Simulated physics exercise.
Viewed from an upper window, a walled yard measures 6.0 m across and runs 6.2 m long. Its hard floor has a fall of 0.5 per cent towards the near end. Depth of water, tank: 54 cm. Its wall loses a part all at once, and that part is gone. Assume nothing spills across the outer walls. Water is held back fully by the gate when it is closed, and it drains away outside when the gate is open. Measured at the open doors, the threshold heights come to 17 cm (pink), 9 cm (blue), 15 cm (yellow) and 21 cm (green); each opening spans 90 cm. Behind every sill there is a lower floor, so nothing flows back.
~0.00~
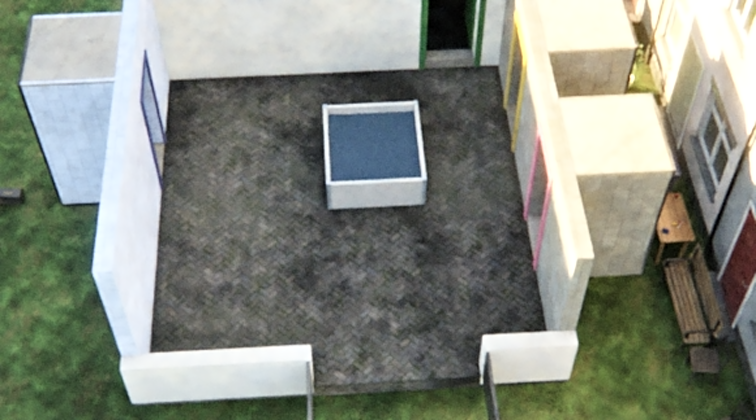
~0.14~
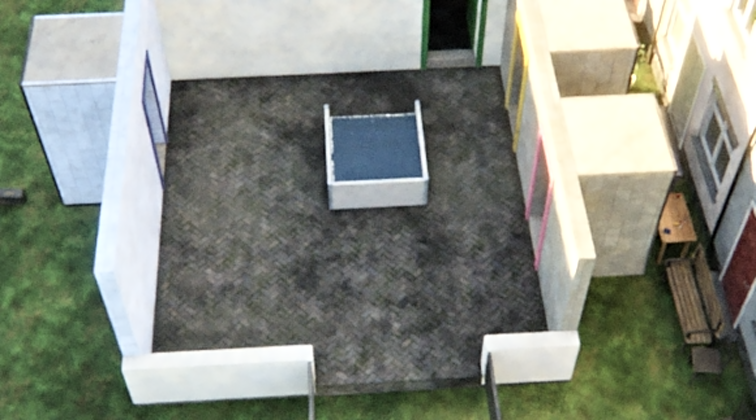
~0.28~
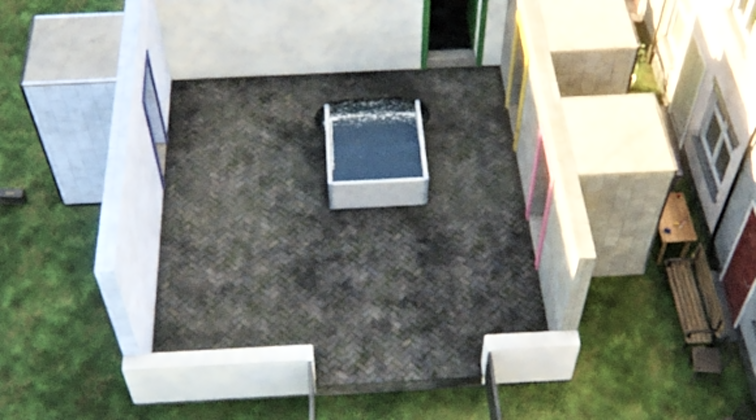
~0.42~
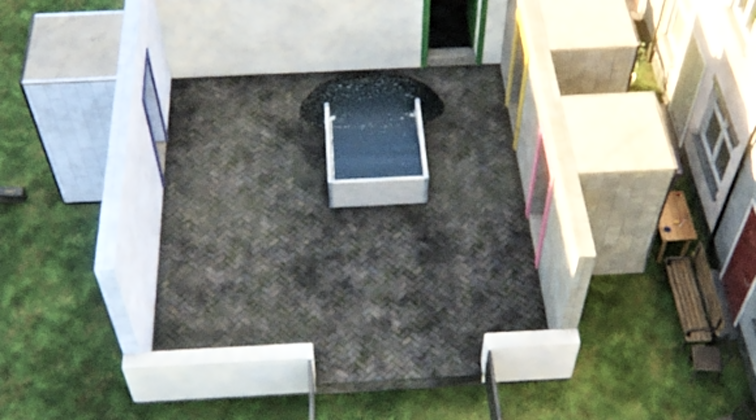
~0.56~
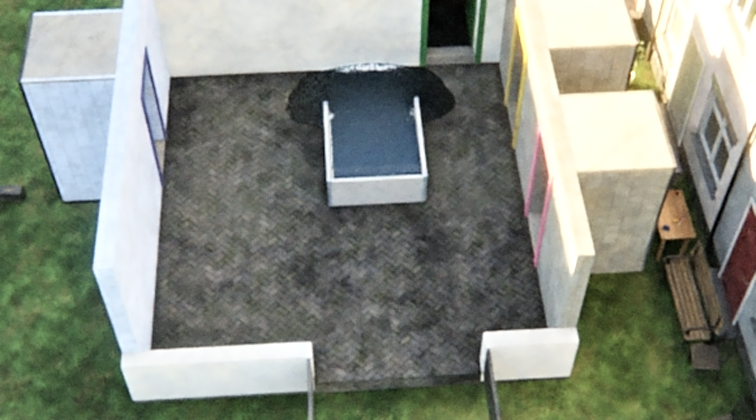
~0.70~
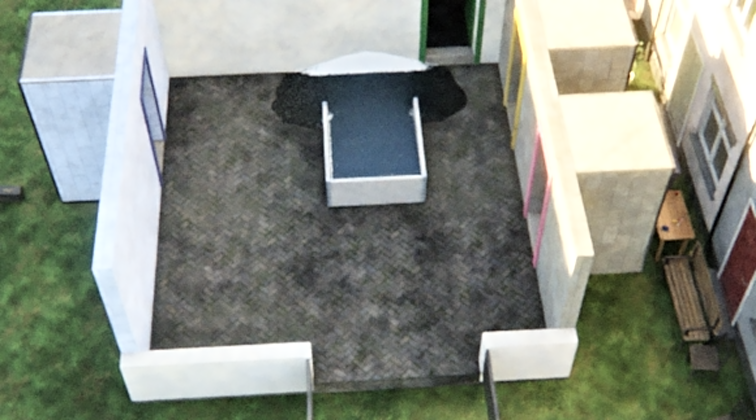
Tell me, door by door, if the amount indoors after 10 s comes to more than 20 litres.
Outcome: At the pink door the amount let in will fall short of the limit; at the blue door the amount let in will fall short of the limit; at the yellow door the amount let in will fall short of the limit; at the green door the amount let in will fall short of the limit.
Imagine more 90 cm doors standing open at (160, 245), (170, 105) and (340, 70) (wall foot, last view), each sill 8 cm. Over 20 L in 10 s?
So, in the order given, it's shy of the mark, then beyond the mark, then beyond the mark.
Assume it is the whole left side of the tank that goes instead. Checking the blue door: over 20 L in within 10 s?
Note: Blue door, beyond the limit.
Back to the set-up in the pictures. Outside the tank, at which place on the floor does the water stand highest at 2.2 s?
Close to pixel (494, 67).
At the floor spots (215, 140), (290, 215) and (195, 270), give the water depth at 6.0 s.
Reading - approx. 6 / 1 / 3 cm.
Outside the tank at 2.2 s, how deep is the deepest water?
Peak depth: Approx. 32 cm.
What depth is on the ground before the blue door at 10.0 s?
Roughly 3.0 centimetres.
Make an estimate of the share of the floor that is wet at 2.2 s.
Covered: Roughly 20 %.
After 1.4 s water covers 15 % of the floor and is deepest (36 cm) near (367, 73); pink door not reached, blue door not reached, yellow door not reached, green door 16 cm at the sill, 0 L in.
After 2.2 s water covers 20 % of the floor and is deepest (32 cm) near (494, 67); pink door not reached, blue door not reached, yellow door 8 cm at the sill, 0 L in, green door 15 cm at the sill, 0 L in.
After 3.5 s water covers 45 % of the floor and is deepest (18 cm) near (496, 81); pink door 3 cm at the sill, 0 L in, blue door 11 cm at the sill, 1 L in, yellow door 12 cm at the sill, 0 L in, green door 12 cm at the sill, 0 L in.
After 6.0 s water covers 80 % of the floor and is deepest (10 cm) near (148, 377); pink door 3 cm at the sill, 0 L in, blue door 6 cm at the sill, 2 L in, yellow door 6 cm at the sill, 0 L in, green door 7 cm at the sill, 0 L in.
After 10.0 s water covers 95 % of the floor and is deepest (6 cm) near (148, 377); pink door 2 cm at the sill, 0 L in, blue door 3 cm at the sill, 2 L in, yellow door 3 cm at the sill, 0 L in, green door 3 cm at the sill, 0 L in.
